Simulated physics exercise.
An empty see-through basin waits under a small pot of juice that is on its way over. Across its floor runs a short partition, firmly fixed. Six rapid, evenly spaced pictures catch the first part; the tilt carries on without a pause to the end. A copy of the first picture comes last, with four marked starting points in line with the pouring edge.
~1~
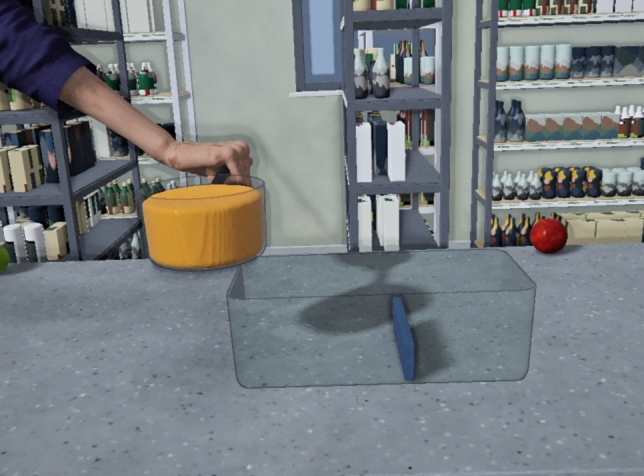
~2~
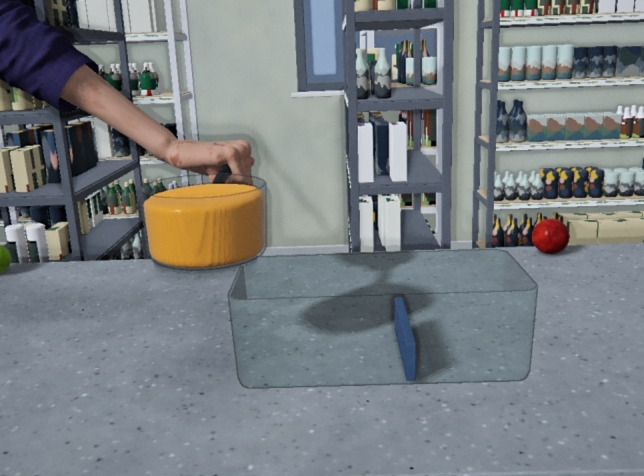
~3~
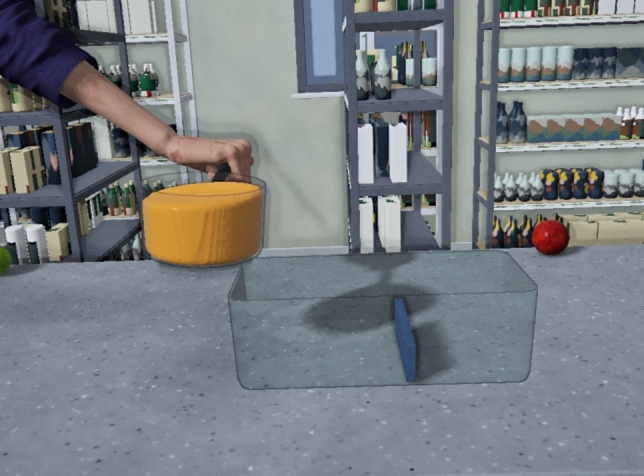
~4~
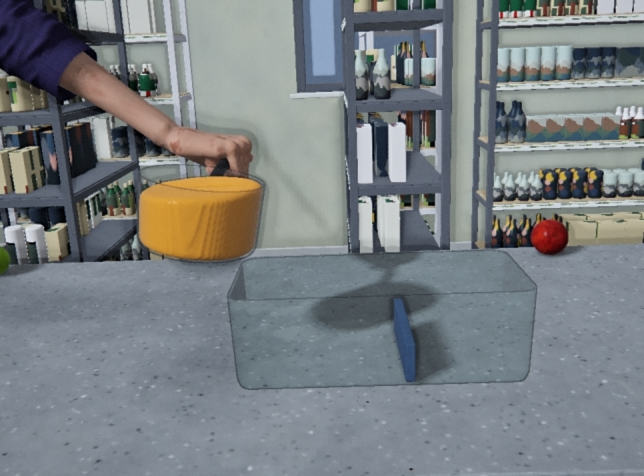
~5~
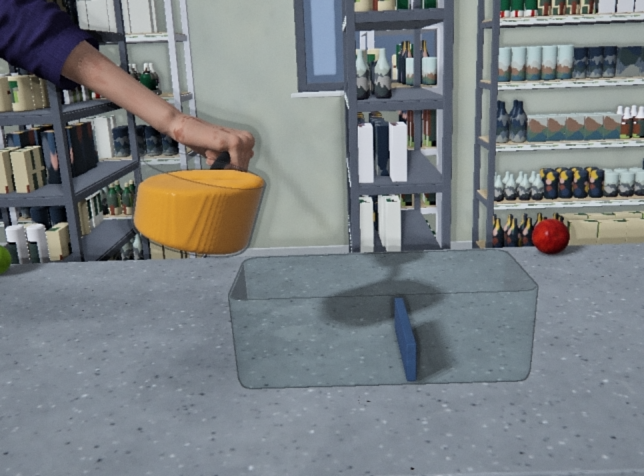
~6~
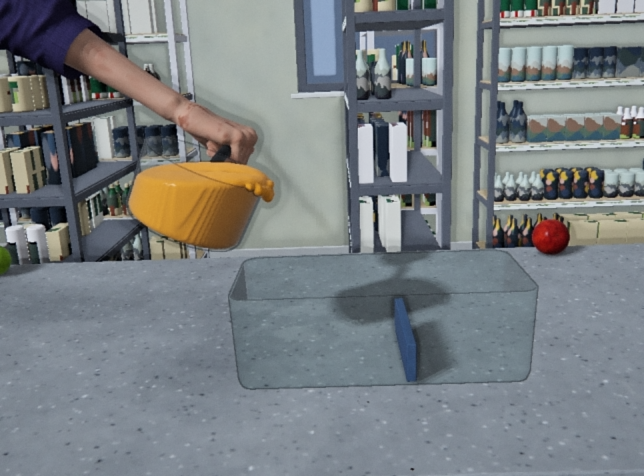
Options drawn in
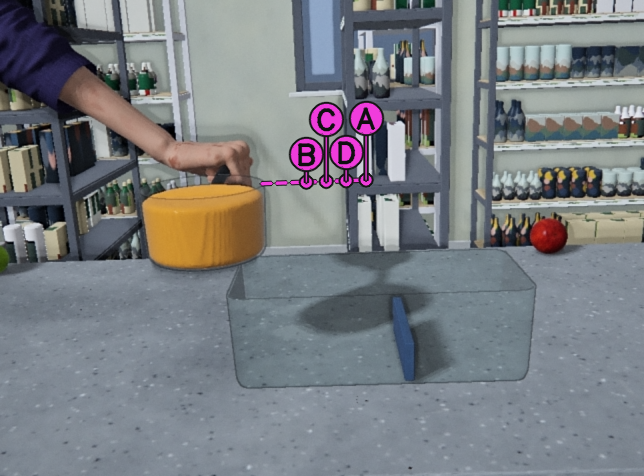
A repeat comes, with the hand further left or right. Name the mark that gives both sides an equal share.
The best place is B.
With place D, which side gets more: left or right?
The right side.
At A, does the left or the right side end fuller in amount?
The right side.
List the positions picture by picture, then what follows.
In the first picture, upright, lip at (262, 183); basin from (237, 385) to (528, 376); top of the wall at (403, 318); nothing has left yet.
In the second picture, upright, lip at (263, 183); nothing has left yet.
In the third picture, tipped about 4°, lip at (263, 185); nothing has left yet.
In the fourth picture, tipped about 10°, lip at (263, 184); nothing has left yet.
In the fifth picture, tipped about 17°, lip at (264, 184); juice is over the lip, down to (264, 184).
In the sixth picture, tipped about 25°, lip at (264, 184); juice is over the lip, down to (269, 198).
On the marked copy, A at (366, 180); B at (306, 182); C at (326, 181); D at (346, 180).
With A, about 11 % ends left of the wall and 88 % right of it.
With B, about 51 % ends left of the wall and 48 % right of it.
With C, about 22 % ends left of the wall and 78 % right of it.
With D, about 10 % ends left of the wall and 89 % right of it.
